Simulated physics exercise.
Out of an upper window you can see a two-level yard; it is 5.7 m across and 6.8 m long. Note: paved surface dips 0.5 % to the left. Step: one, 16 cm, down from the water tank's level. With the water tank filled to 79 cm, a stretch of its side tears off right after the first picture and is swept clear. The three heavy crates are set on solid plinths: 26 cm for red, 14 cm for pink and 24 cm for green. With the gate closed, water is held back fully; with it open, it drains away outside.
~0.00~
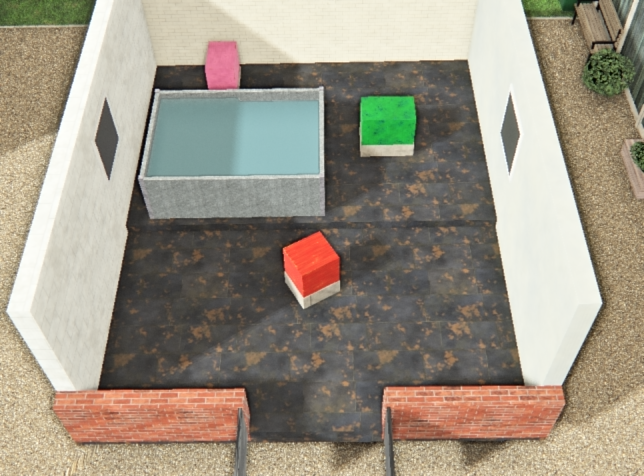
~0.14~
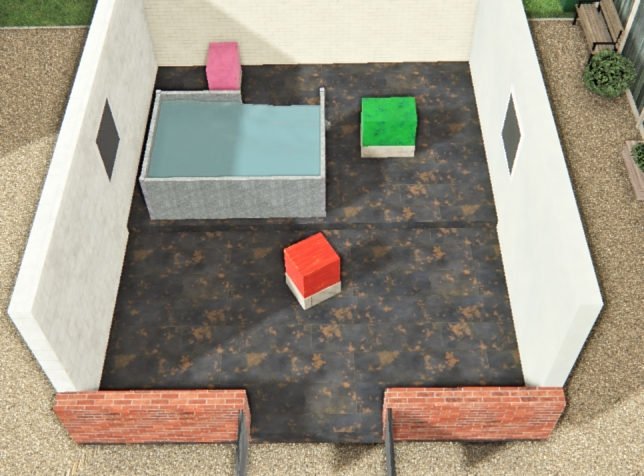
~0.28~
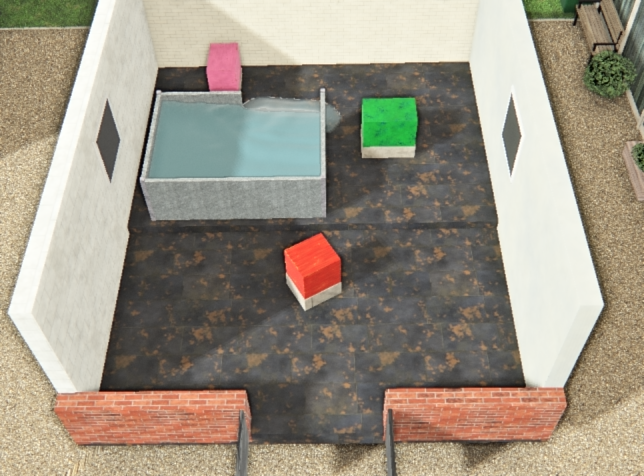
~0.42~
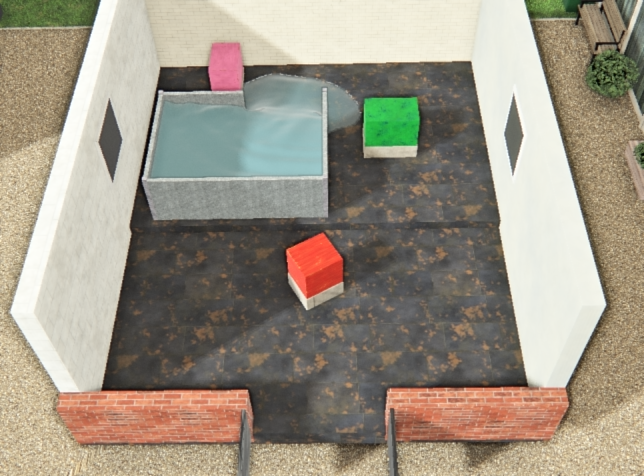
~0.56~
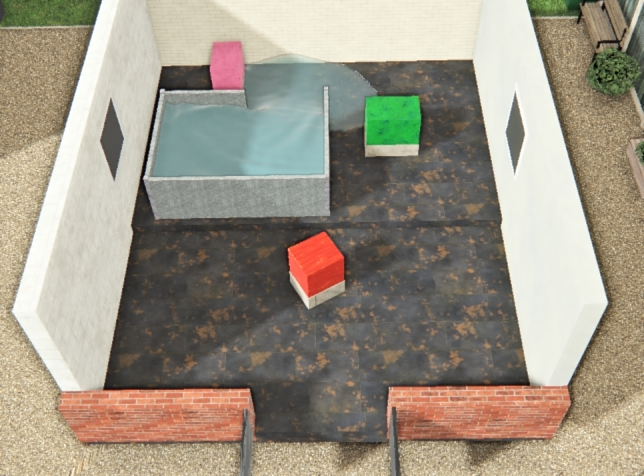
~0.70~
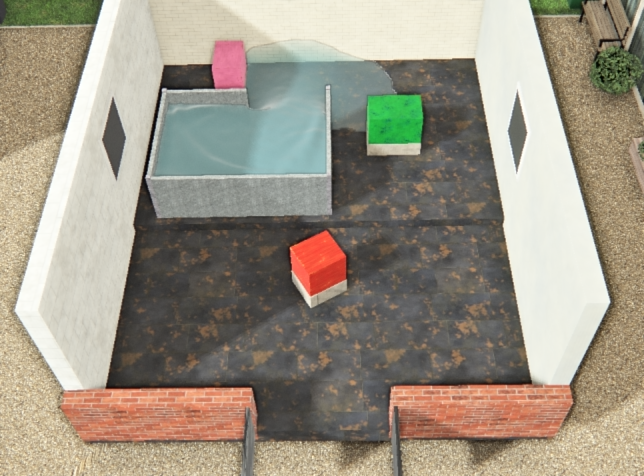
The walled yard held a full water tank and three colored blocks; then part of the tank's back side disappeared, and water poured out, spreading across the dark floor behind it toward the green block.
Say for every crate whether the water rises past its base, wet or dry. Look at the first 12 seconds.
At the end, red crate: Untouched, pink crate: Touched, green crate: Untouched.
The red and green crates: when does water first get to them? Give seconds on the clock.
On the clock, the front gets to red at 3.8 seconds and to green at 0.9 seconds.
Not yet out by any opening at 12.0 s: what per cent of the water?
Roughly 88 per cent is still there.
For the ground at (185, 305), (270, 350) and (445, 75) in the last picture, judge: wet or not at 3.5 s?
Going through the three points: Not yet touched, then not yet touched, then awash.
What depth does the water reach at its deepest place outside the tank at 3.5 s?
I'd put it at close to 35 cm.
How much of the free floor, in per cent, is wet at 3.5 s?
Covered: Roughly 50 per cent.
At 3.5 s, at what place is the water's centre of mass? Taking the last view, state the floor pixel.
I'd say somewhere around (309, 133).
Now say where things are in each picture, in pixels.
In the first frame, the water tank at (236, 136) is whole and still, 79 cm deep.
In the second frame, the front is at (327, 128), 0.7 m from the gap at (283, 121); 0.3 m2 of floor is under water; 79 cm left at the back of the water tank.
In the third frame, the front is at (331, 112), 0.9 m from the gap at (283, 122); 1.0 m2 of floor is under water; 79 cm left at the back of the water tank.
In the fourth frame, water pours out at (285, 123) and has run 1.4 m, to (269, 78); deepest outside 41 cm, 77 cm at the water tank's back.
In the fifth frame, water pours out at (287, 122) and has run 1.9 m, to (248, 64); deepest outside 42 cm, 69 cm at the water tank's back.
In the sixth frame, water pours out at (288, 120) and has run 2.2 m, to (369, 60); deepest outside 56 cm, 66 cm at the water tank's back.
After 1.4 s water covers 20 % of the floor and is deepest (54 cm) near (292, 73); red plinth not reached, pink plinth reached, green plinth reached.
After 2.2 s water covers 25 % of the floor and is deepest (51 cm) near (463, 63); red plinth not reached, pink plinth reached, green plinth reached.
After 3.5 s water covers 50 % of the floor and is deepest (35 cm) near (453, 63); red plinth not reached, pink plinth reached, green plinth reached.
After 7.0 s water covers 95 % of the floor and is deepest (21 cm) near (164, 69); red plinth reached, pink plinth reached, green plinth reached.
After 12.0 s water covers 100 % of the floor and is deepest (18 cm) near (101, 415); highest at the red plinth 11 cm, highest at the pink plinth 38 cm, highest at the green plinth 16 cm.
